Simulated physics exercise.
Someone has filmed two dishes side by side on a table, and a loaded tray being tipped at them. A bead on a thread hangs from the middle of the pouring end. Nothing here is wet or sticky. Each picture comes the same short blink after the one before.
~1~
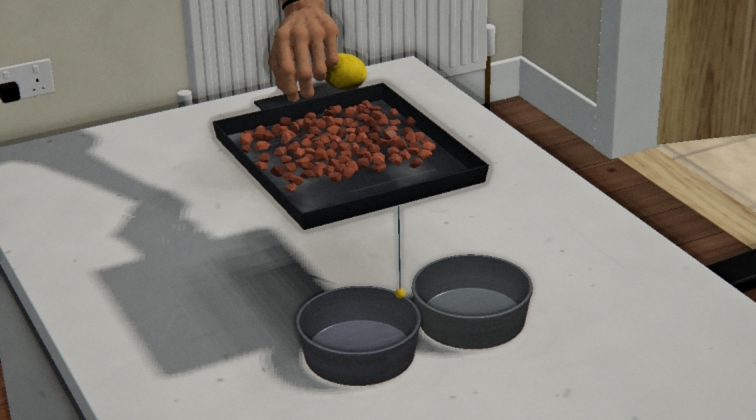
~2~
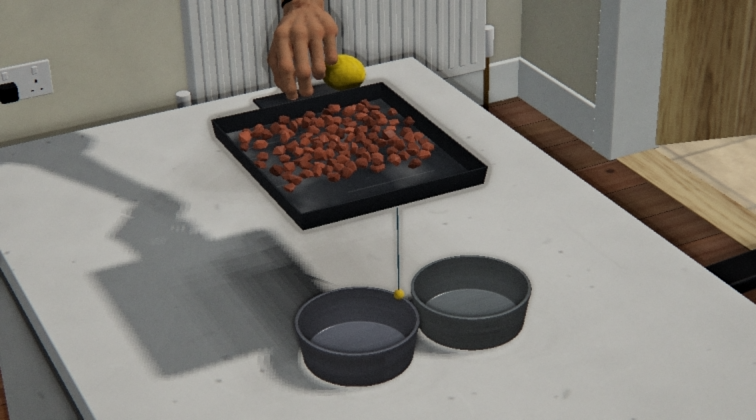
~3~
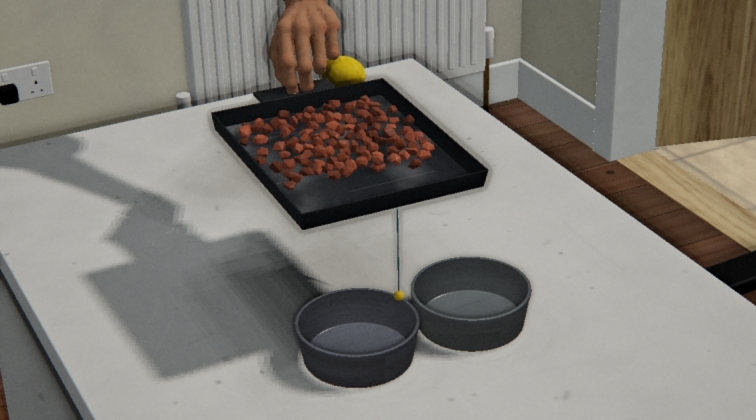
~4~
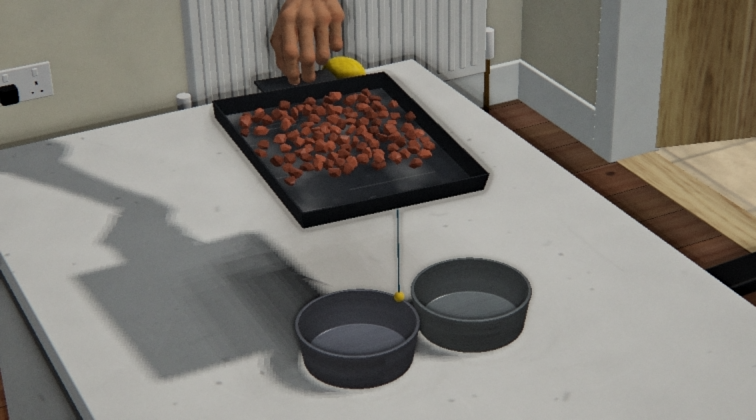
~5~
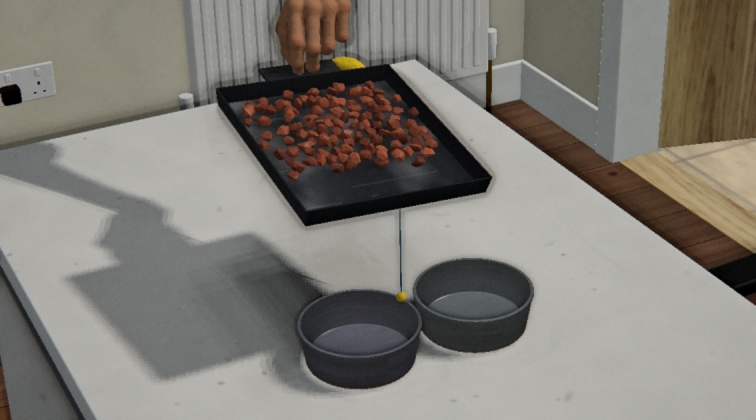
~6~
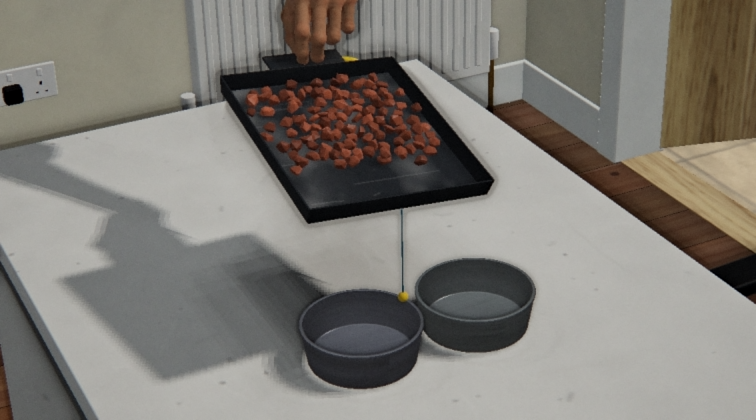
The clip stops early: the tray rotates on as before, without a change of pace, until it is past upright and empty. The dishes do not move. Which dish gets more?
The right one ends fuller.
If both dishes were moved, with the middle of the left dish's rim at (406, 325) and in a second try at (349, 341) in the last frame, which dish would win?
The first try: The right dish. The second: The right one.
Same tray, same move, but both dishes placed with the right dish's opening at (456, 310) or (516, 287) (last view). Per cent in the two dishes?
Roughly 80 per cent, and 90 per cent.
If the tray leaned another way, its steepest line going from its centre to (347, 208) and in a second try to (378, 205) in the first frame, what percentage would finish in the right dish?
About 0 and 0 per cent.
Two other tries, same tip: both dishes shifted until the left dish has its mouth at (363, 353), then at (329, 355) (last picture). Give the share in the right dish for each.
Near 70 % and 50 %.
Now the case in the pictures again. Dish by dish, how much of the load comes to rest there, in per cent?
For the left dish some 0 %, for the right dish some 90 %.
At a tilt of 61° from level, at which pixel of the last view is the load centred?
Roughly at (447, 175).
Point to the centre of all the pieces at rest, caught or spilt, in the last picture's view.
Near (478, 320).
Soon, tray tipped steeply; nearly all on the tray; a small part in the air.
A while on, tray tipped past a quarter turn; about a third on the tray; about half in the right dish; a small part outside both; a small part in the air.
Towards the end, tray tipped past a quarter turn; most in the right dish; a small part outside both.
Finally, tray tipped past a quarter turn; none in the left dish; most in the right dish; a small part outside both.
